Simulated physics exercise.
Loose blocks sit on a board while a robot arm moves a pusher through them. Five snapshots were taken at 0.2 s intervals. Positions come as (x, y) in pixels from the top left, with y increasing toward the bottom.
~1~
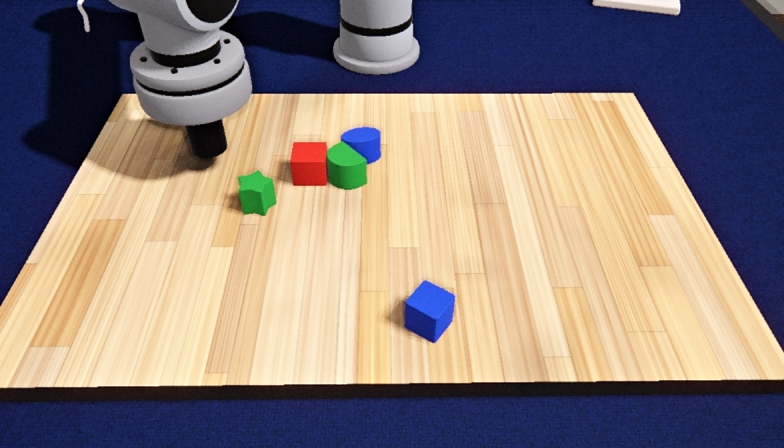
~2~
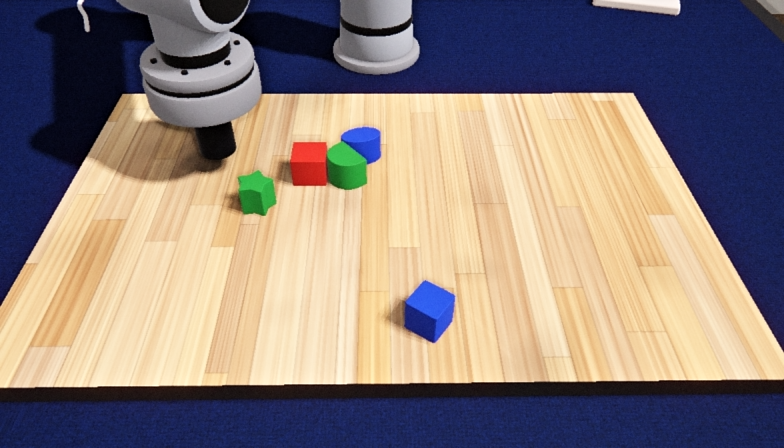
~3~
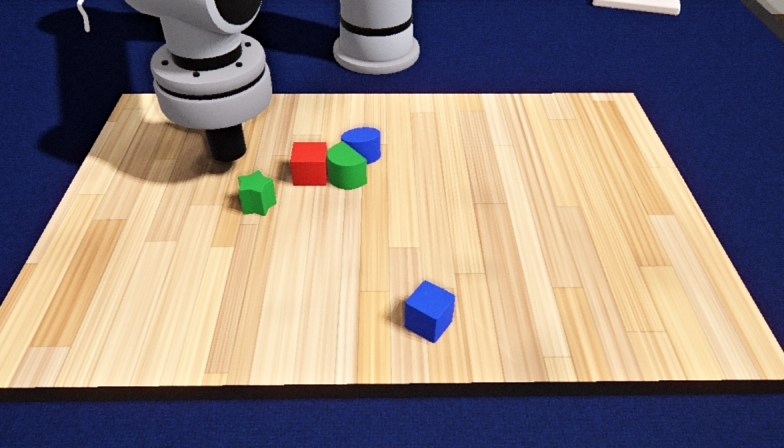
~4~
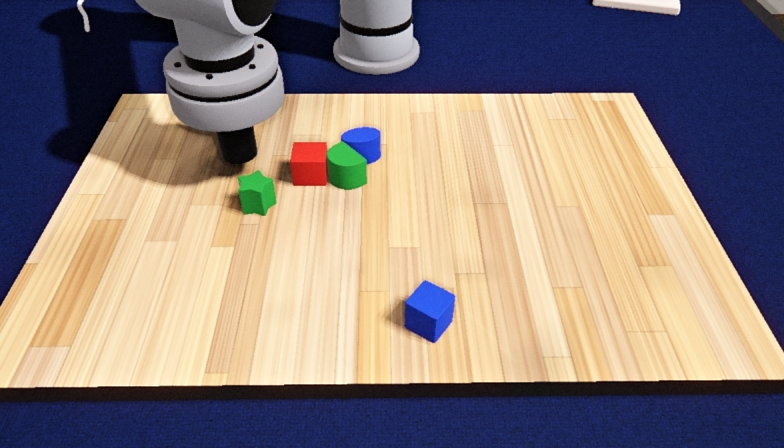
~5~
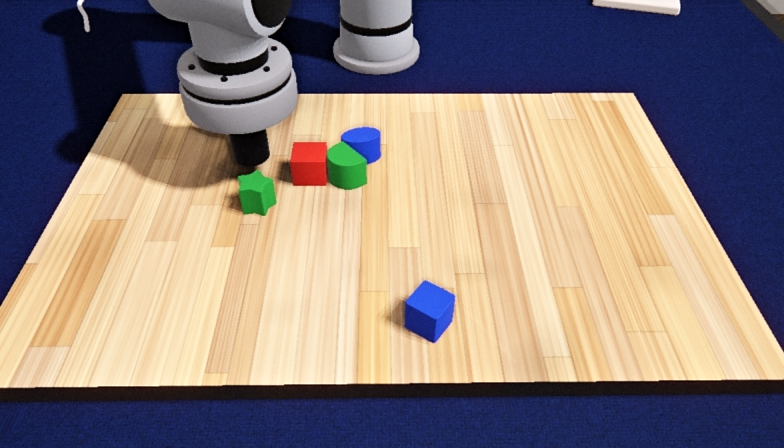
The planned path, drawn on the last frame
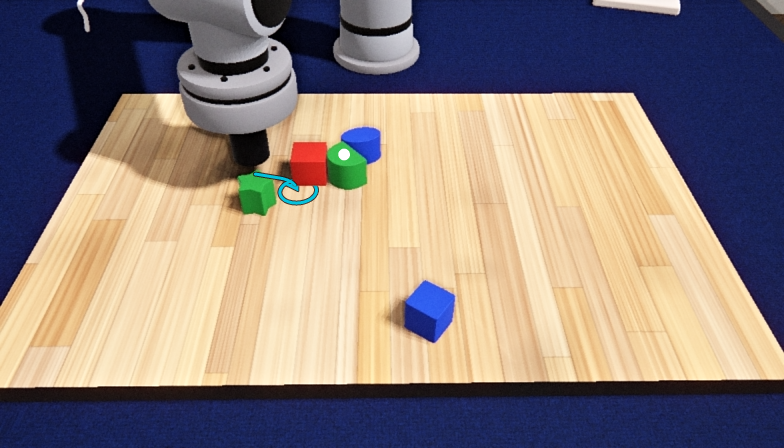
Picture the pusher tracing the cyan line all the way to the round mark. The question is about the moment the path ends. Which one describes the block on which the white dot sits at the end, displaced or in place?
That block moves.
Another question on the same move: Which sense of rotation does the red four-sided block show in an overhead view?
It ends up turned anticlockwise.
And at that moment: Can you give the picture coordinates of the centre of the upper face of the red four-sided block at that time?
The middle of its top is at (330, 158).
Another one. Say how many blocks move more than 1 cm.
Counting only shifts above 1 cm, I get two blocks.
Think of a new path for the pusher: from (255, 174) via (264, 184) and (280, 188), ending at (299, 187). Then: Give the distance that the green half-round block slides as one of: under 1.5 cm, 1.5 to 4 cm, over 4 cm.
Displaced 1.5 to 4 cm.
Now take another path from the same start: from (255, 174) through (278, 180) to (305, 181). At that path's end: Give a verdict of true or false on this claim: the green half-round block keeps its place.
That is false.
Drawn move, from (255, 174) via (273, 177) and (290, 181), ending at (298, 191); the dot is on the green half-round block.
What follows on the original path. Halfway along, pusher (279, 161); red four-sided block (314, 152); green half-round block (349, 155).
At the end, pusher (296, 173); green star-shaped block still; red four-sided block (330, 158), turned 25° anticlockwise; green half-round block (365, 155).
